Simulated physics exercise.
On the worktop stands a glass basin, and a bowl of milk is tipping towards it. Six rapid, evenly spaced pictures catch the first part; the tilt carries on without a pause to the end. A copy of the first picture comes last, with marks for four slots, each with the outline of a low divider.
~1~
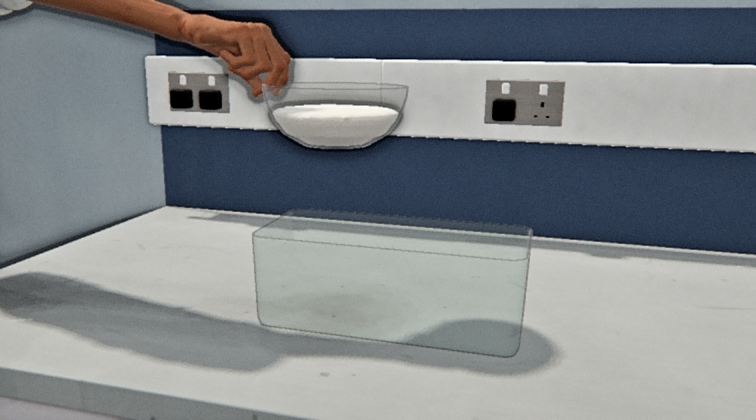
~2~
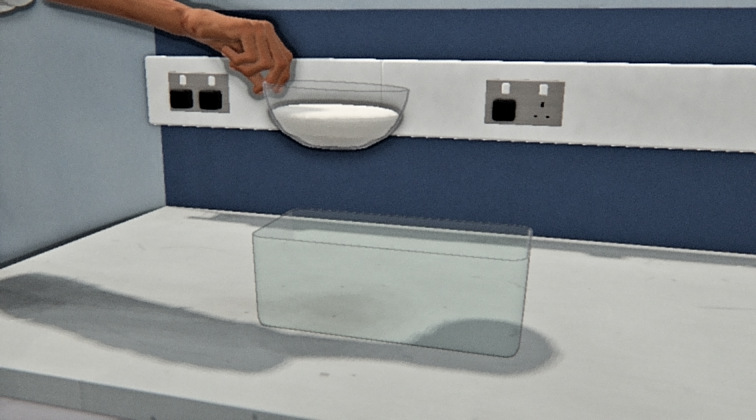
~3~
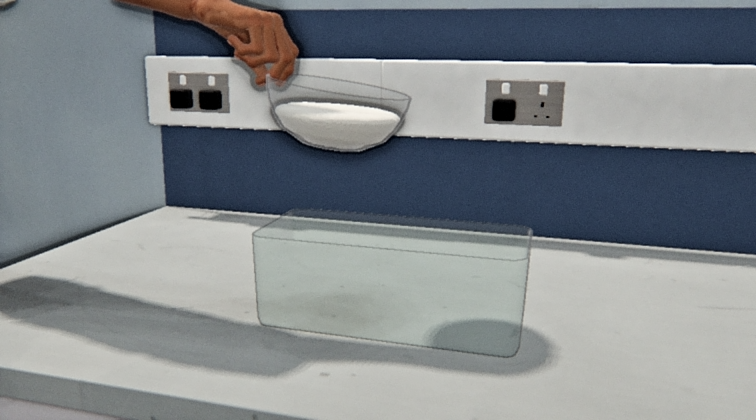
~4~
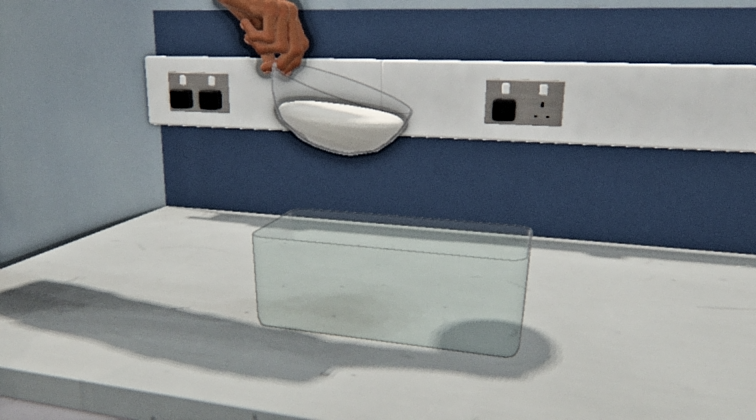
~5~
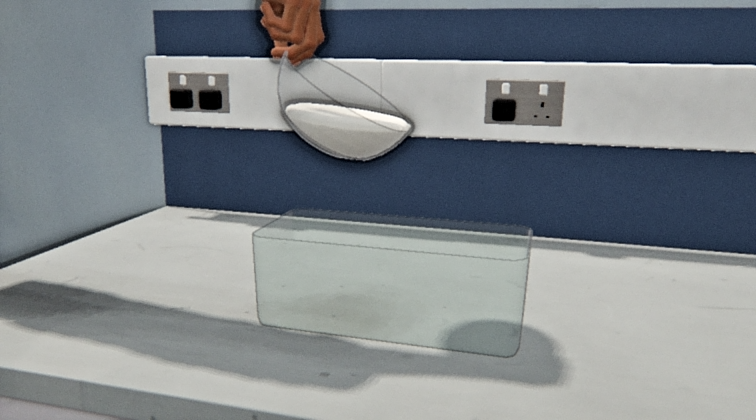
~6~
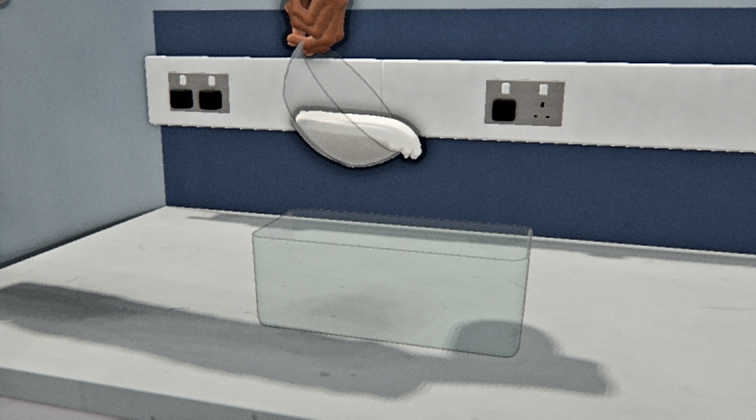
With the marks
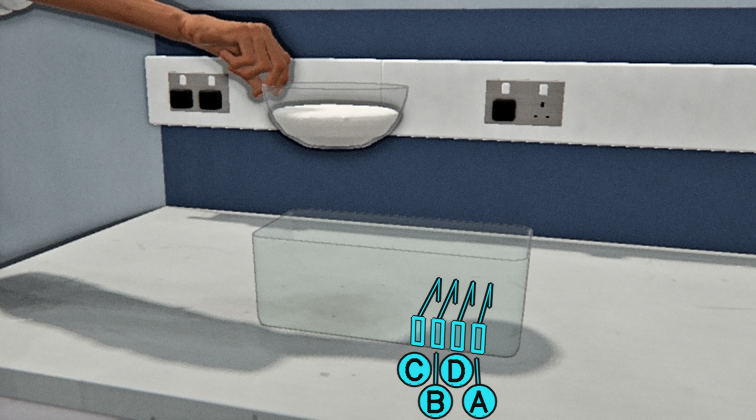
A brown hand at the upper left grips the rim of a clear bowl of white milk and tilts it steadily rightward, slightly at first and then steeply, until milk bulges over the lowered right lip. Below it, a clear, pale-green rectangular glass basin stands still on a whitish worktop, where grey shadows shift. The unmoving, slightly raised view faces a dark-blue wall with a white strip of sockets.
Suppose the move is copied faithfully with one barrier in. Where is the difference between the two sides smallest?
Take C.
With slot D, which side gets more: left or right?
The left side.
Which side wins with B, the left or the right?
The left side.
On the marked copy, A at (476, 358); B at (436, 353); C at (416, 351); D at (456, 356).
For slot A, about 76 % ends left of the wall and 18 % right of it; 6 % is lost outside.
For slot B, about 72 % ends left of the wall and 23 % right of it; 4 % is lost outside.
For slot C, about 52 % ends left of the wall and 46 % right of it.
For slot D, about 84 % ends left of the wall and 12 % right of it; 4 % is lost outside.
